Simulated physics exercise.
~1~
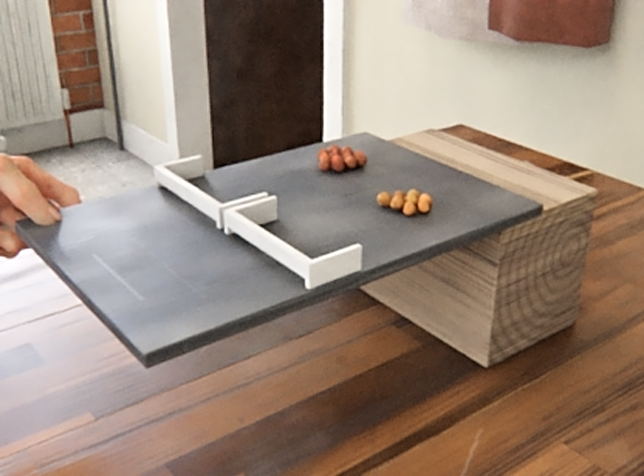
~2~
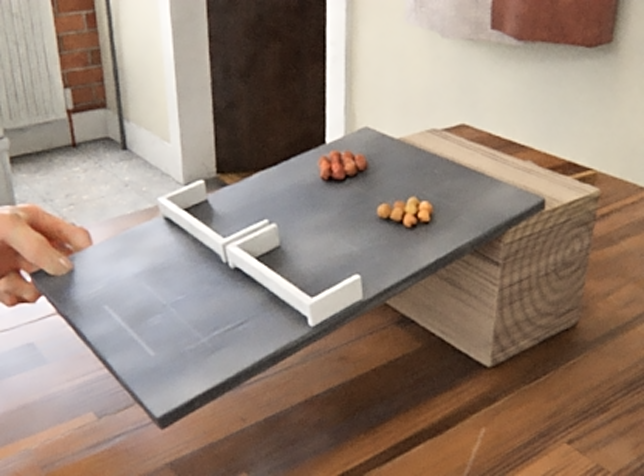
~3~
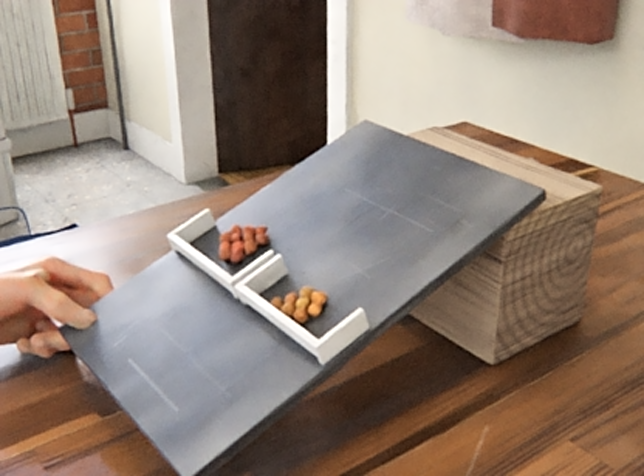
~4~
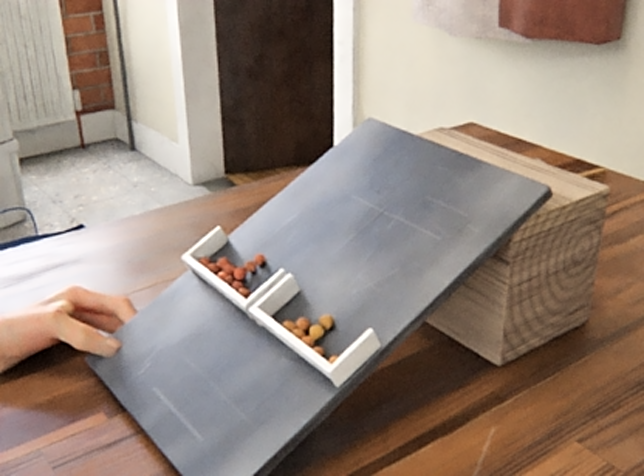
Two clusters of small reddish and tan balls sliding down a grey board as a hand lowers it, lodging behind white strips.
